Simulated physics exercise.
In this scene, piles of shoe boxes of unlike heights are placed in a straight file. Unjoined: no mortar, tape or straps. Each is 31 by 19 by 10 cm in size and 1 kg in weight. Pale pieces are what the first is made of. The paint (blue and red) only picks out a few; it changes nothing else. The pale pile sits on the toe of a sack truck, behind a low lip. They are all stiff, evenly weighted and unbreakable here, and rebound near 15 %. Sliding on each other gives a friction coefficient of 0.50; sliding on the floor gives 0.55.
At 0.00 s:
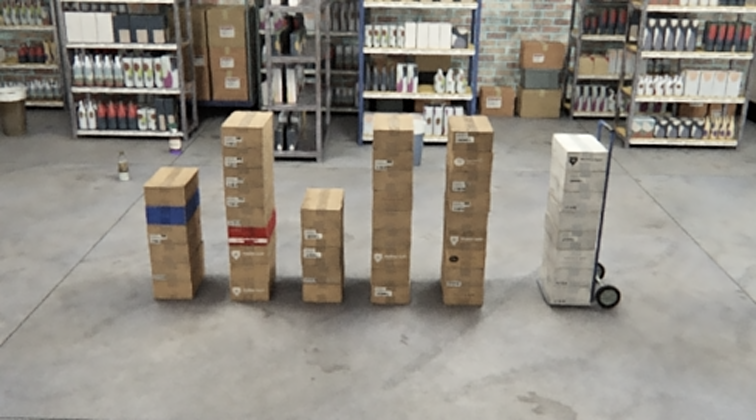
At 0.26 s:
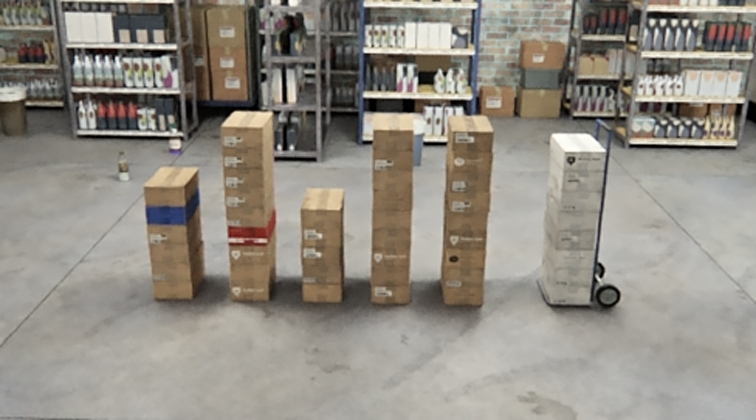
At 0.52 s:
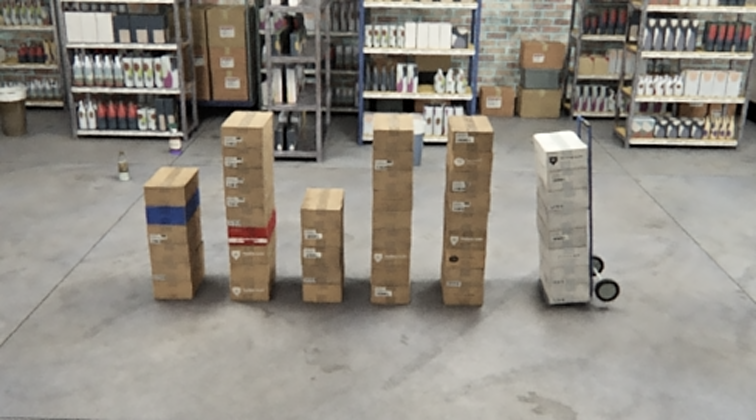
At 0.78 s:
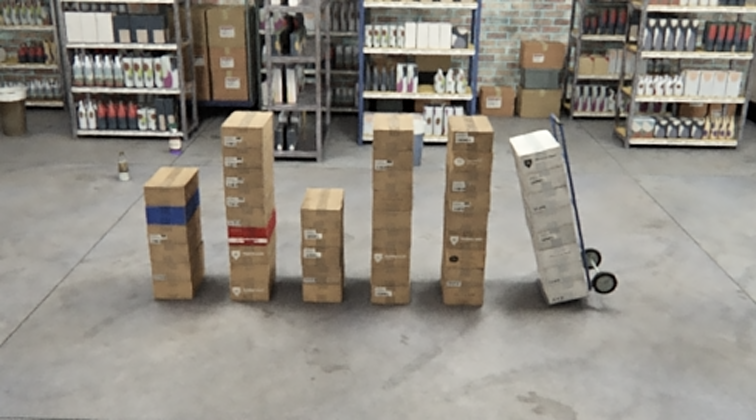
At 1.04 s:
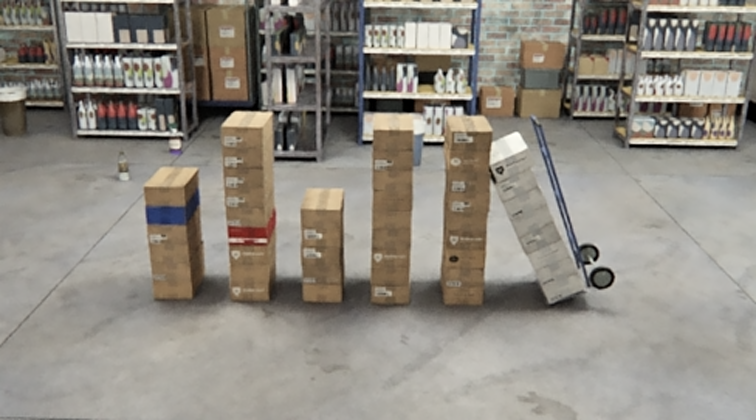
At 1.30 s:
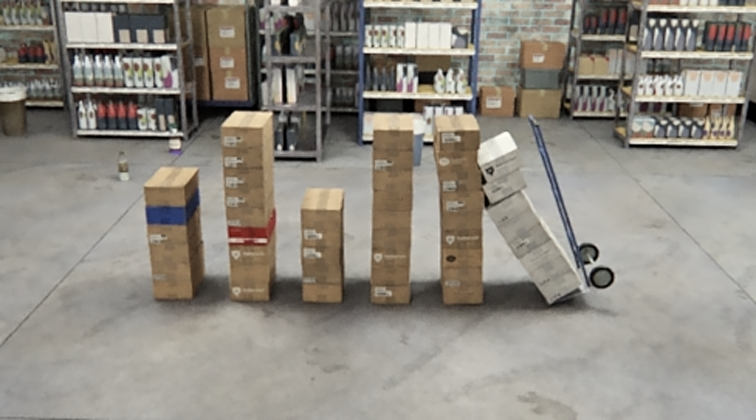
In a storeroom with a grey concrete floor, stocked shelves and a brick wall behind, seen from the front and slightly above, the camera stays still. Five brown box stacks of differing heights stand in a row, one blue band and one red band at left, with a pale stack on a hand truck at right. The truck tilts leftward, and its pale boxes lean against the nearest brown stack, whose upper boxes shift slightly left.
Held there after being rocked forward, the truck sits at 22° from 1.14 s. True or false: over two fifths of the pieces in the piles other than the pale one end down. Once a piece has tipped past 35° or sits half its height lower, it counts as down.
True.
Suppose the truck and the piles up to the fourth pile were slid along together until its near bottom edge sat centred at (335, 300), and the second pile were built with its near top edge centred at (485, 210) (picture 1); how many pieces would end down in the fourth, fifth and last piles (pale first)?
The tally would be fourth 0, then fifth 0, then last 0.
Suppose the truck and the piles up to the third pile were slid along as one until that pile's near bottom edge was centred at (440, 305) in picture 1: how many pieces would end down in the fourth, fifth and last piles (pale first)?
Down per pile: Fourth 4, fifth 9, last 6.
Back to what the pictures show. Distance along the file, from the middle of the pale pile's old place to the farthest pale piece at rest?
Distance along: Near 75 cm.
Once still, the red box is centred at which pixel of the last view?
Roughly (187, 240).
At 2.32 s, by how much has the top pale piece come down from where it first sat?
Roughly 20 cm.
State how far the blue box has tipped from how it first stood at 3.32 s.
Angle at that time, about 20 degrees.
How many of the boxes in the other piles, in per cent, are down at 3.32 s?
It's 70 percent at that point.
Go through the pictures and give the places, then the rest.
In the first picture (places mark the middle of the side facing us), truck frame (608, 168) 0° forward; red box (247, 236); blue box (165, 216); the rest undisturbed.
The second picture shows truck frame (606, 167) 1° forward; red box (247, 236).
The third picture shows truck frame (590, 163) 7° forward, top of the pale pile leaning 7°; blue box (165, 216); the rest undisturbed.
The fourth picture shows truck frame (567, 160) 15° forward, top of the pale pile leaning 16°; red box (247, 236); the rest undisturbed.
The fifth picture shows truck frame (550, 160) 21° forward, top of the pale pile leaning 27°; red box (247, 236); one has shifted.
The sixth picture shows truck frame (549, 160) 22° forward, top of the pale pile leaning 28°; red box (247, 236); blue box (165, 216); steepest lean 3°, the box at (457, 161); 8 disturbed, none down.
After 2.32 s, 8 of the pale pile down; 2 of the 38 other boxes down.
After 3.32 s, 8 of the pale pile down; 26 of the 38 other boxes down; red box leaning 31°, 30 mm lower; blue box leaning 18°.
At rest (4.8 s), 8 of the pale pile down; 36 of the 38 other boxes down; blue box upside down; red box leaning 45°, 9 cm lower. That is 95 per cent. As the last picture would show them, middles, blue box near (18, 265), red box near (187, 240).
